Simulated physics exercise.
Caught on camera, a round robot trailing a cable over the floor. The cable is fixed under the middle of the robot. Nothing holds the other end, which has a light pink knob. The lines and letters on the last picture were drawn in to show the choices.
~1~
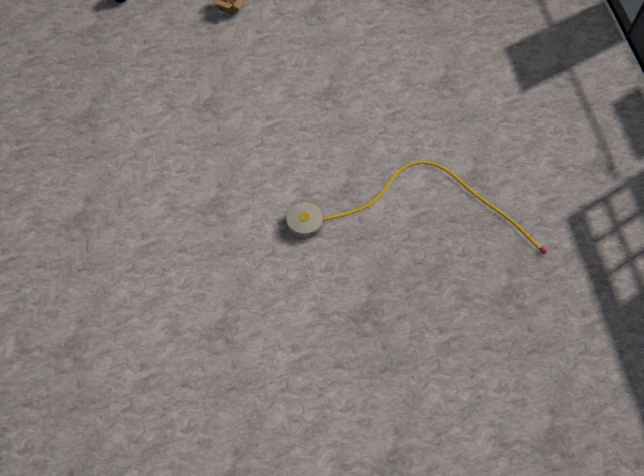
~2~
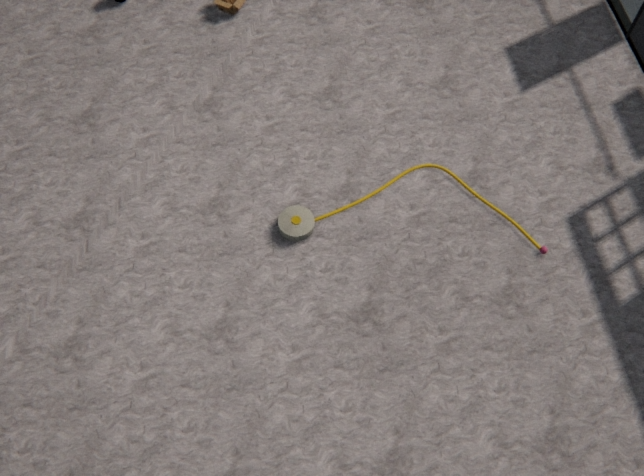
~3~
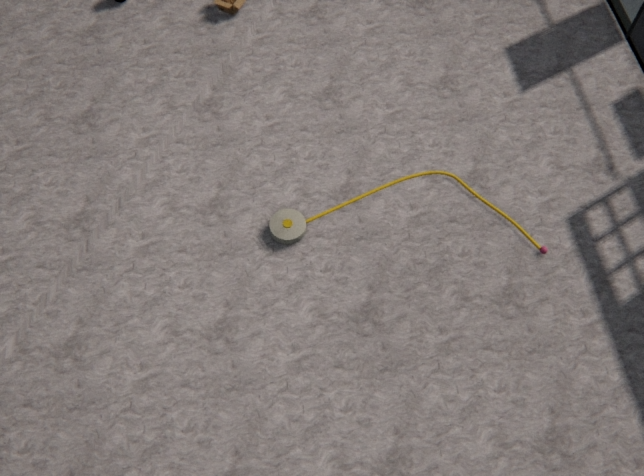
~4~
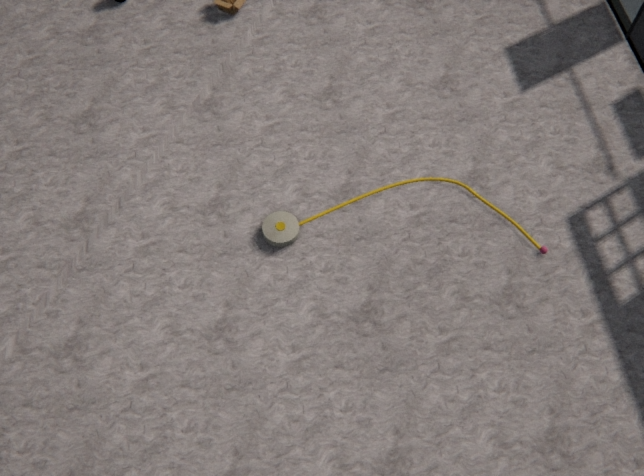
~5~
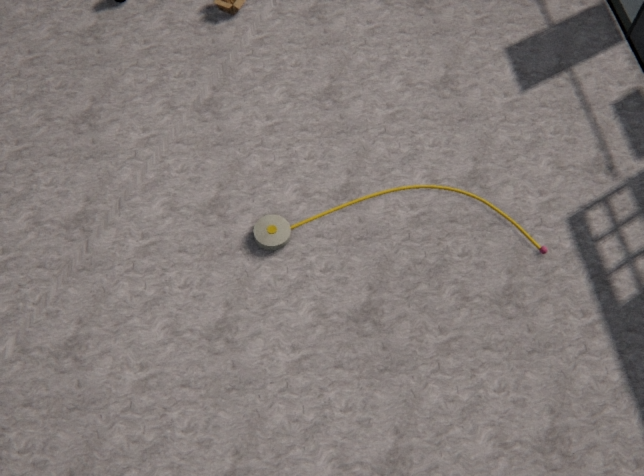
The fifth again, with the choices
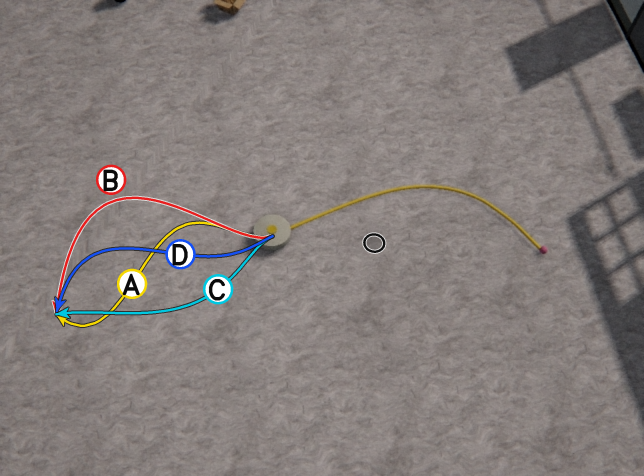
On a mottled grey floor seen from above, a small round robot sits at the near end of a wavy yellow cable. It slides slowly a short way left and slightly down, drawing the cable's bends into one smooth arch while the reddish far end stays put on the right.
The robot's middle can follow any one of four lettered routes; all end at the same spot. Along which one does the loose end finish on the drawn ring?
The end stops on the ring with C.
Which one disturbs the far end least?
Route C.
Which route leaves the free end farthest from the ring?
That is B.
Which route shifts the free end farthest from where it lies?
B.
On the marked copy, A from (273, 236) via (155, 250) to (56, 314); B from (273, 236) via (134, 198) to (56, 314); C from (273, 236) via (178, 308) to (56, 314); D from (273, 236) via (149, 250) to (57, 311); the ring at (374, 243).
Following C. Soon after the start, robot (211, 291), middle of the cable (359, 234), free end (508, 226).
Later, robot (120, 310), middle of the cable (284, 270), free end (430, 227).
In the end, robot (54, 312), middle of the cable (224, 282), free end (374, 242); the free end is on the ring.
As for the rest, A leaves the free end at (366, 223); B leaves the free end at (349, 214); D leaves the free end at (364, 229).
